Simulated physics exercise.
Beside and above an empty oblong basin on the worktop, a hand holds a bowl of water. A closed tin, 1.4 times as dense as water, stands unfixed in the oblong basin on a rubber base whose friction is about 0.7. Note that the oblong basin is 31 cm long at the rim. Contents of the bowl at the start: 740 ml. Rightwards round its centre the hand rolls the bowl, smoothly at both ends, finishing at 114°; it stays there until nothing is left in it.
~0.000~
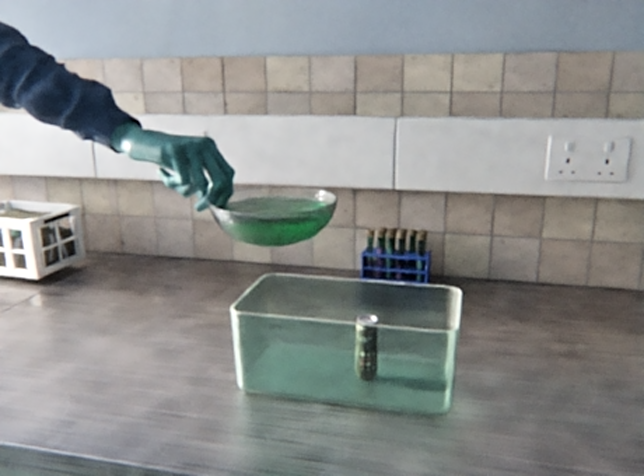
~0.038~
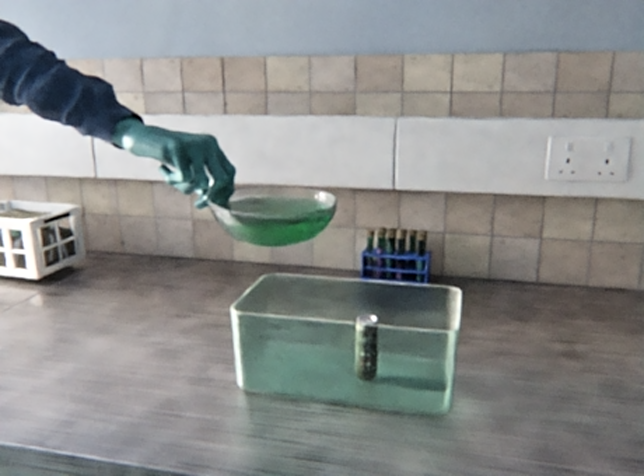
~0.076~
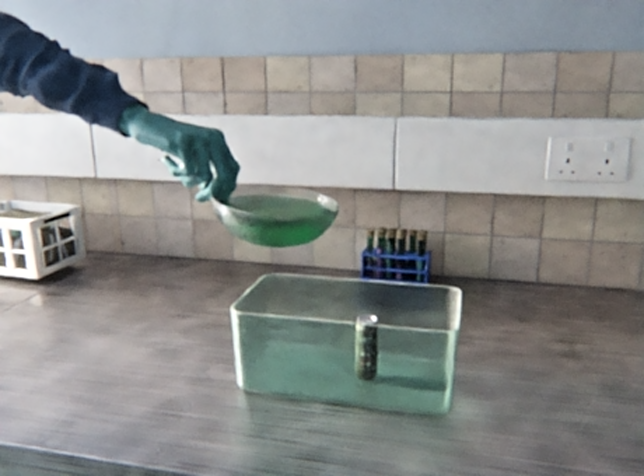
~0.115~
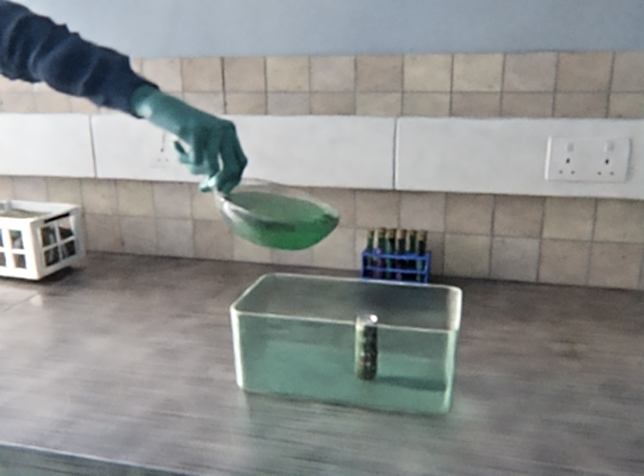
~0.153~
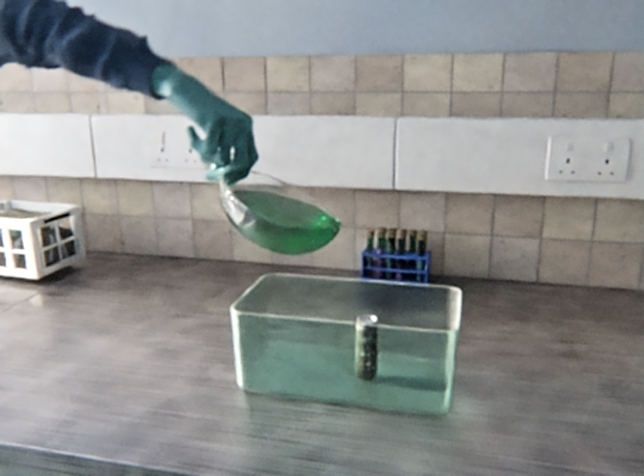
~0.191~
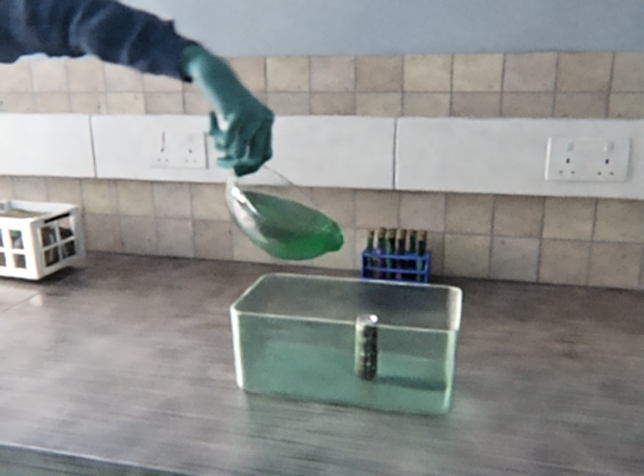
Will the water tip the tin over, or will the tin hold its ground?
Watch, it's going to go down.
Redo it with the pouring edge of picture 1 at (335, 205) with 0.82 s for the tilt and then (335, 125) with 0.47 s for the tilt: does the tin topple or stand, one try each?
Try 1: Still standing; try 2: Still standing.
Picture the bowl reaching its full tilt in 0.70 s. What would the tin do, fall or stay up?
The tin stays balanced.
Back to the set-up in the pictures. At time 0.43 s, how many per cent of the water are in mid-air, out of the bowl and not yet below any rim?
Roughly 2 %.
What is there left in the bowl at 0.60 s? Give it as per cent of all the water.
I'd say some 0 per cent remains.
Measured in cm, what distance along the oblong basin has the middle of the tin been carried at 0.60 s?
About 4 cm.
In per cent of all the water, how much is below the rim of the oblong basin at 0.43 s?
Roughly 98 percent.
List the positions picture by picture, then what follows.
In the first frame, tilt 0°; pouring edge (335, 204); surface from (220, 204) to (333, 209); the oblong basin's rim runs from (248, 292) to (460, 310); the tin's top is at (367, 322).
In the second frame, tilt 2°; pouring edge (336, 206); surface from (220, 203) to (333, 211).
In the third frame, tilt 7°; pouring edge (337, 212); surface from (222, 200) to (334, 214).
In the fourth frame, tilt 16°; pouring edge (337, 222); surface from (226, 195) to (335, 220).
In the fifth frame, tilt 27°; pouring edge (336, 235); surface from (230, 192) to (326, 221); 2 per cent is over the edge.
In the sixth frame, tilt 40°; pouring edge (332, 248); surface from (236, 193) to (313, 223); 10 per cent is over the edge.
By 0.43 s the tilt is 111° and 0 per cent is still to pour; the tin stands where it began.
By 0.60 s the tilt is 114° and 0 per cent is still to pour; the tin leans 23°.
By 0.77 s the tilt is 114° and 0 per cent is still to pour; the tin leans 42°.
By 0.97 s the tilt is 114° and 0 per cent is still to pour; the tin lies on its side.
At rest the tin lies on its side.
